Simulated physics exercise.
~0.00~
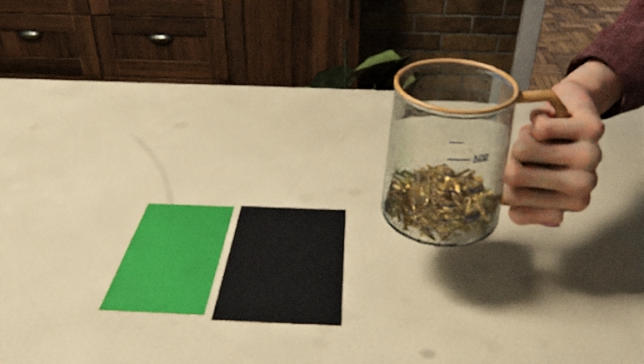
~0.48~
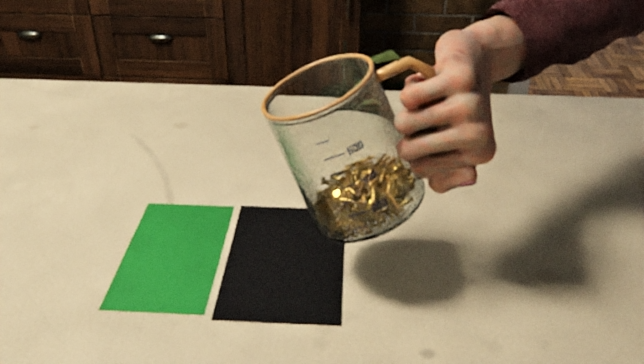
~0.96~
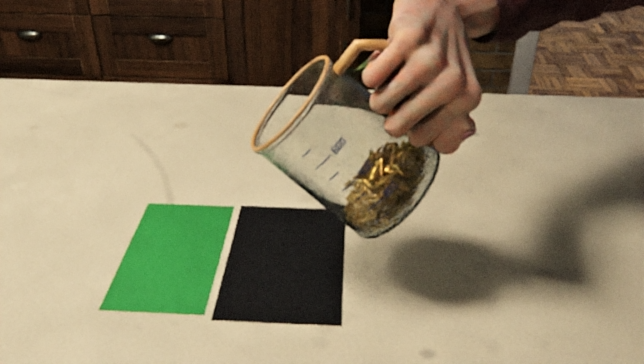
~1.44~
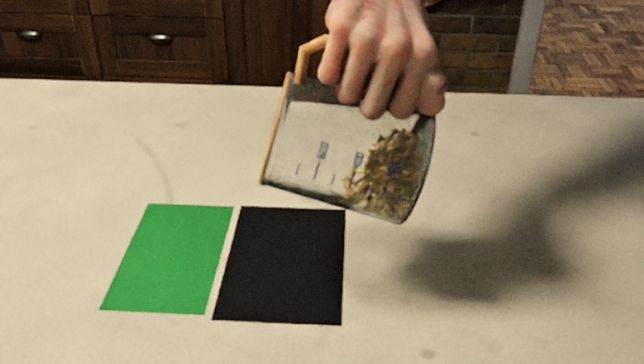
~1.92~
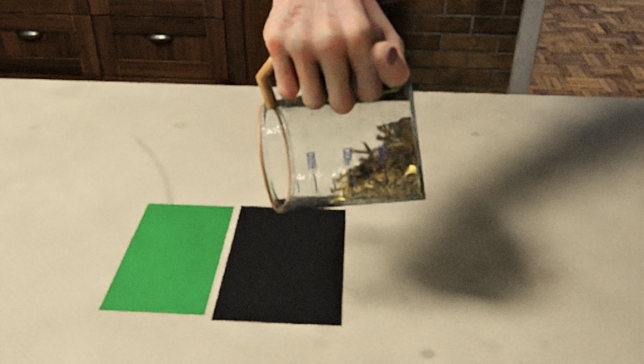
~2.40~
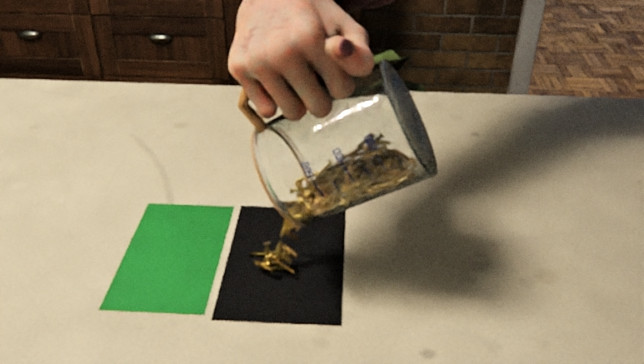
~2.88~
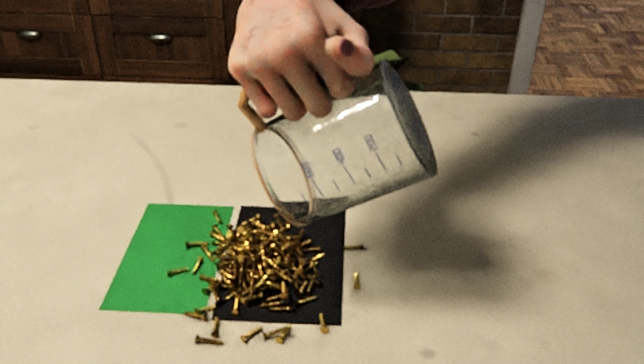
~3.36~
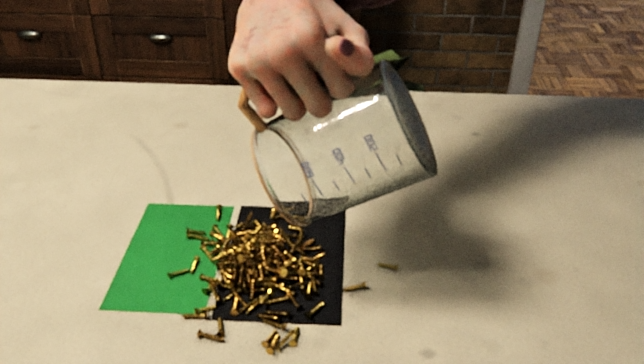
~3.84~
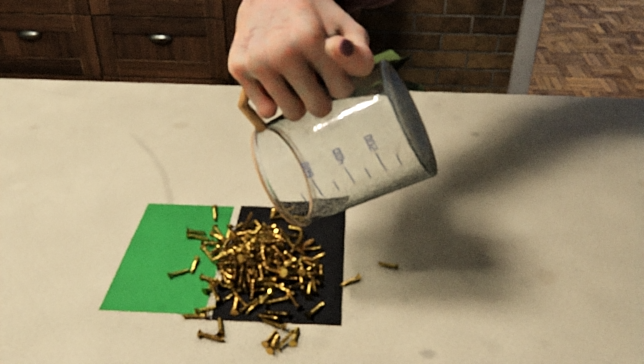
A hand in a dark red sleeve holds a clear jug with an orange rim and handle, partly filled with small brass-coloured screws, above a pale tabletop seen from slightly above. A green mat lies flat on the left beside a black one, with wooden drawers and brick behind. The hand moves the jug left over the black mat, tipping it steadily until its mouth points down to the left. The screws slide out and pile up, mostly on the black mat. Some spill onto the green mat and bare table, and the emptied jug stays tilted above the settled heap.
